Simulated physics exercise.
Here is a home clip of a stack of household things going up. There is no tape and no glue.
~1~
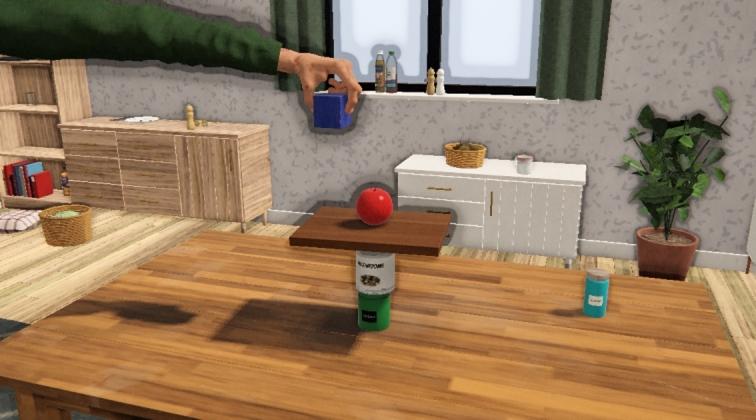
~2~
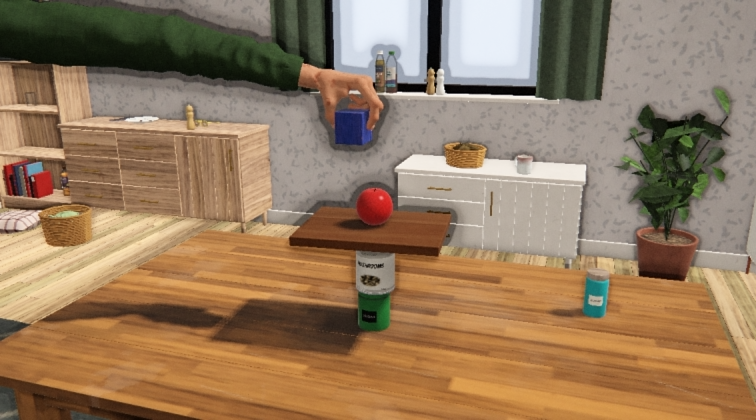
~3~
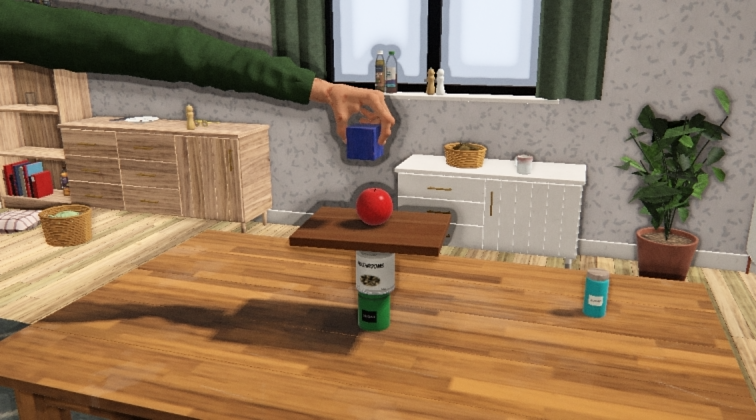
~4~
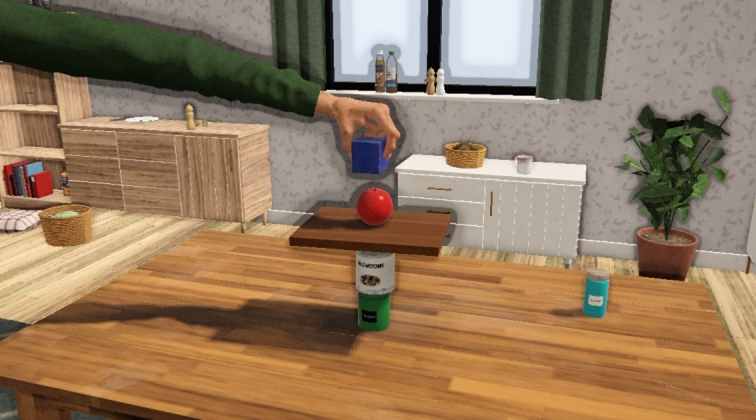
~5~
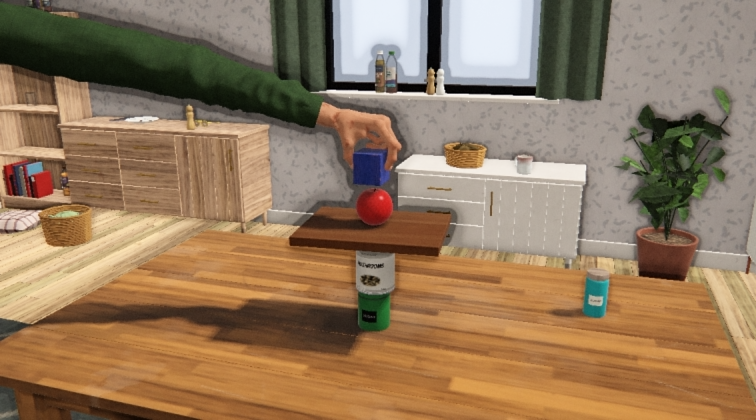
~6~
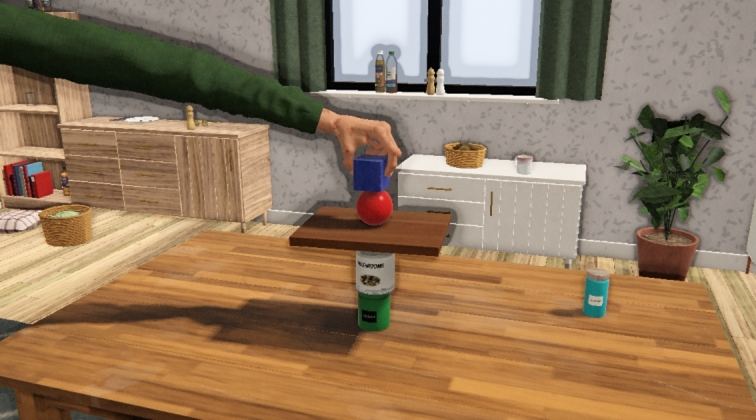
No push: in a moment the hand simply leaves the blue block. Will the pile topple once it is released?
My guess: It won't stay upright.
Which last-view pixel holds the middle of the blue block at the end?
The object winds up at approximately (322, 207).
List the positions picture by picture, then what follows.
In the first picture, coming down; blue block (332, 111); red apple (374, 207).
In the second picture, coming down; blue block (354, 126); white tin (375, 260).
In the third picture, coming down; blue block (365, 142); brown board (374, 229).
In the fourth picture, coming down; blue block (370, 155); turquoise shaker (596, 292).
In the fifth picture, coming down; blue block (372, 167); green jar (374, 306).
In the sixth picture, set down, still held; blue block (372, 173); red apple (374, 207).
Then, 0.50 s later than the last frame, blue block now fallen.
Then, 0.70 s later than the last frame, things are still on the move.
When it is over, fallen, blue block; the other 5 as before. End places, in pixels of the last picture, blue block near (322, 207). The pile gives way.
